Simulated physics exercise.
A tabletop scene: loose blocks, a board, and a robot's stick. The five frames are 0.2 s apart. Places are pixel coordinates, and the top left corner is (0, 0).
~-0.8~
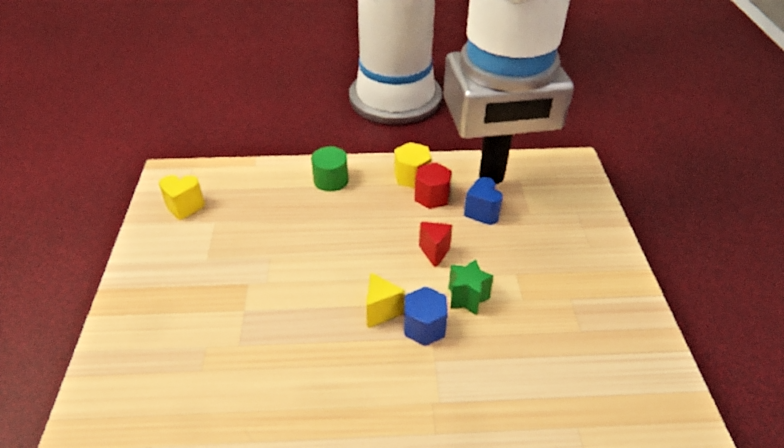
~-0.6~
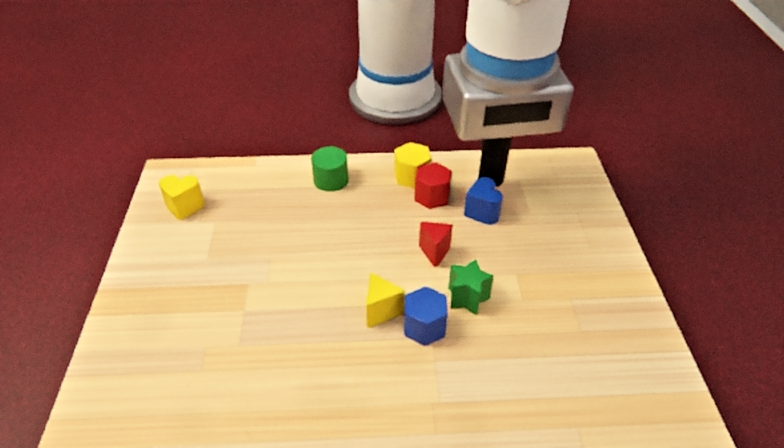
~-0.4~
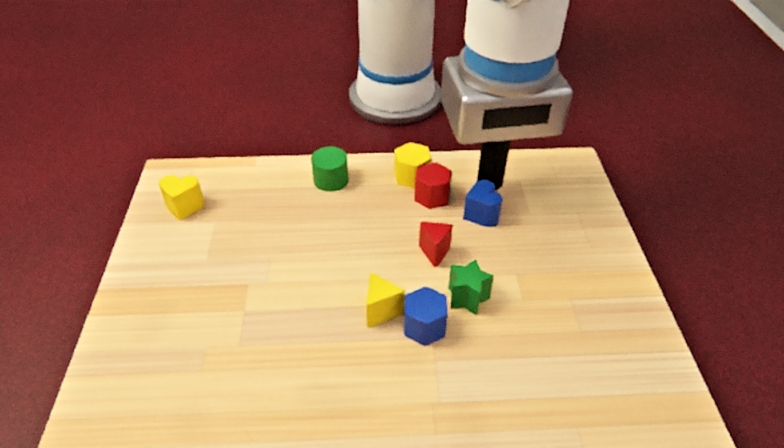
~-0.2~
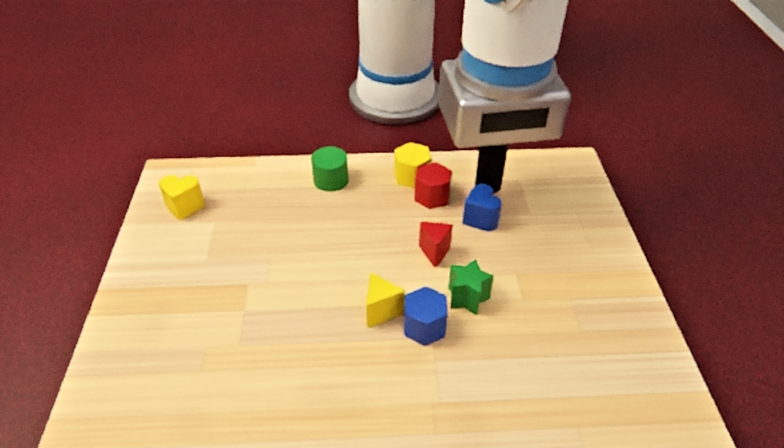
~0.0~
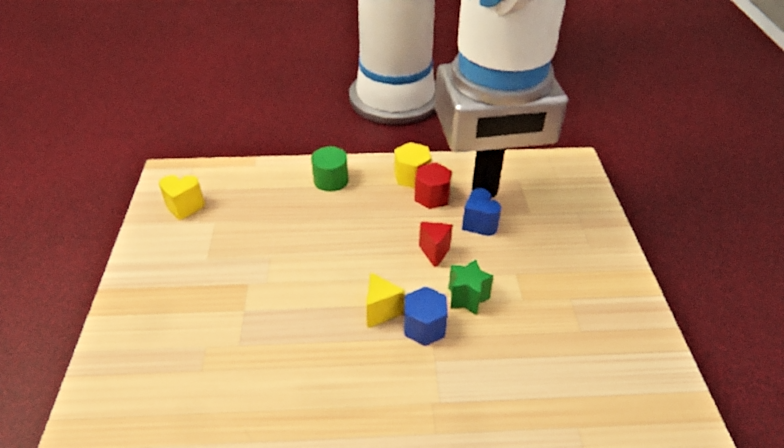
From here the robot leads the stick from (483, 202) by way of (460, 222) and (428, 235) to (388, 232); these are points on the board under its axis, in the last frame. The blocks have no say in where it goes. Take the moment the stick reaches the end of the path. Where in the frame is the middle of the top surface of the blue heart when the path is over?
Expect it around (476, 221).
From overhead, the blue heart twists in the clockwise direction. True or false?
That statement is not accurate.
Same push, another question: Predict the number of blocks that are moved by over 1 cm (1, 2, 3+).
The number is one.
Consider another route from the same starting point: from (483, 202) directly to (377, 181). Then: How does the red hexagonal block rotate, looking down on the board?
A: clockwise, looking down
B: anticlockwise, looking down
B
On the path given first. One third of the way, stick at (461, 209); blue heart at (478, 218), turned 65° anticlockwise.
Two thirds of the way, stick at (428, 223); blue heart at (476, 220), turned 90° anticlockwise.
At the end, stick at (388, 220); red triangular block unmoved; blue heart at (476, 220), turned 90° anticlockwise.
